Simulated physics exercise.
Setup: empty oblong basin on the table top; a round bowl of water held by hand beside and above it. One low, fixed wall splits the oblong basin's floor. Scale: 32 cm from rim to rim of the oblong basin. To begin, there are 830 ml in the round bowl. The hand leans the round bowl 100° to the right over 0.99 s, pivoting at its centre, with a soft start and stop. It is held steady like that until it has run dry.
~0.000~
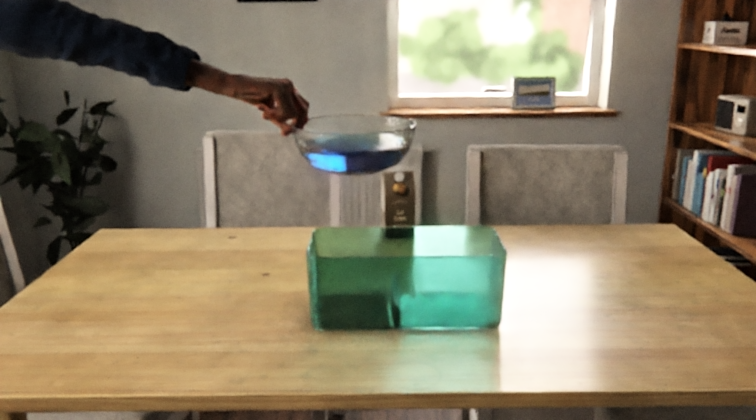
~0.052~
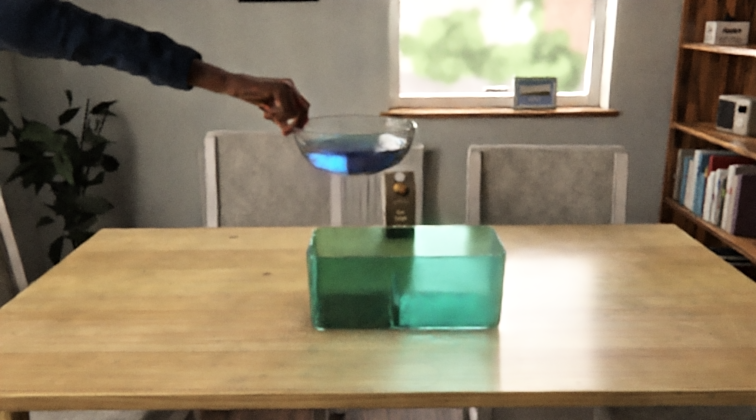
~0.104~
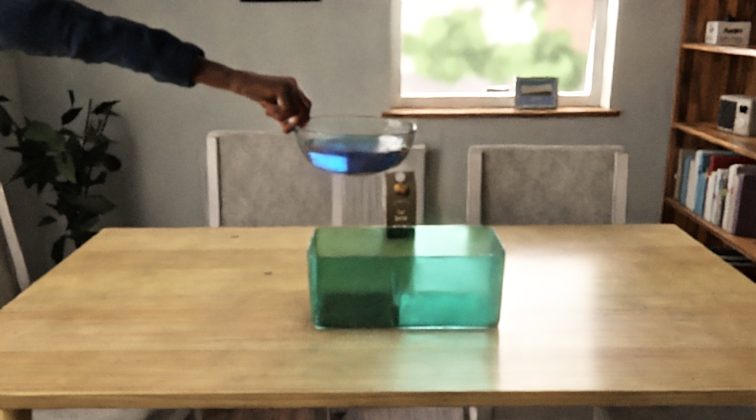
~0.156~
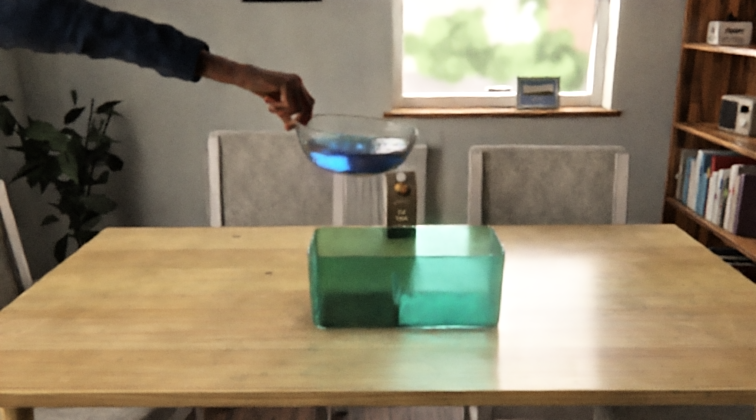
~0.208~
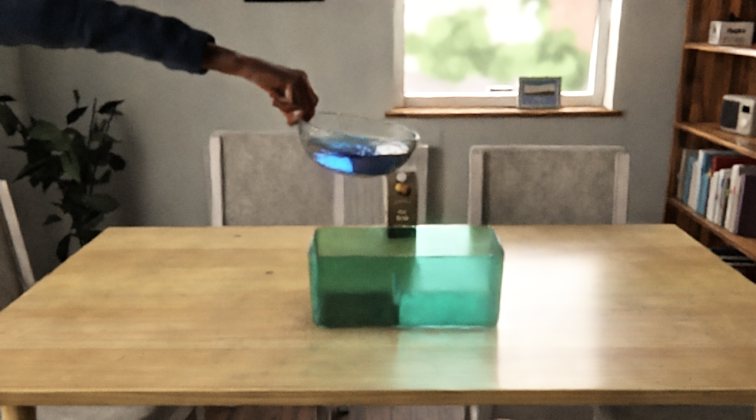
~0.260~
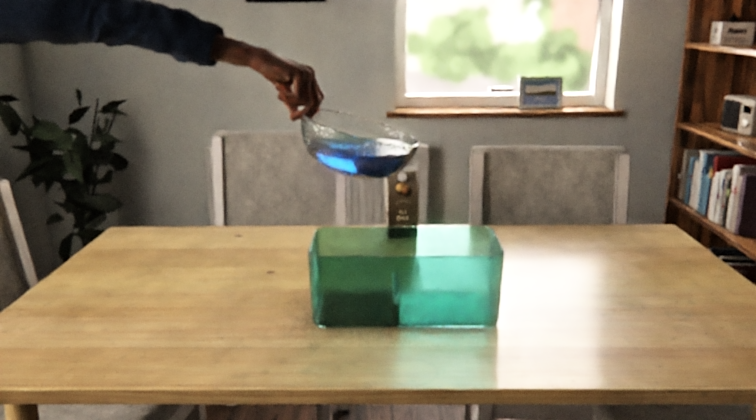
The footage shows a hand holding a round glass bowl of blue liquid above a green, translucent oblong basin on a wooden table, then gradually leaning the bowl slightly to the right while the basin stays in place.
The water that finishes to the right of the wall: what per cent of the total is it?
It is about 88 per cent of the total.
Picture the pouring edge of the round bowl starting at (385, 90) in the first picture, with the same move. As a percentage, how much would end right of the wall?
Result then: Approx. 75 %.
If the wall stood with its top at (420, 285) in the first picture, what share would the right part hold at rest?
Estimate: Close to 70 per cent.
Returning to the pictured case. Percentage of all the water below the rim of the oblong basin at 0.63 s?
About 18 per cent.
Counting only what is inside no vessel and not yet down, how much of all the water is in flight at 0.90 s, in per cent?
In-air share: About 9 %.
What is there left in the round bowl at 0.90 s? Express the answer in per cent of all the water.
Near 2 in a hundred.
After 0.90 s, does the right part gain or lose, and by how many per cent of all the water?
It goes higher by about 5 %.
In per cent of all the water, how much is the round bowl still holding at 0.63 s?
Close to 36 in a hundred.
Then, 0.63 s in, the tilt is 71° and 35 per cent is still to pour, 0 is left of the wall and 18 right of it.
Then, 0.90 s in, the tilt is 98° and 2 per cent is still to pour, 7 is left of the wall and 83 right of it.
Then, 1.18 s in, the tilt is 100° and 0 per cent is still to pour, 11 is left of the wall and 88 right of it.
Then, 1.49 s in, the tilt is 100° and 0 per cent is still to pour, 11 is left of the wall and 88 right of it.
Finally, 11 per cent lies left of the wall, 88 right of it and 1 outside.
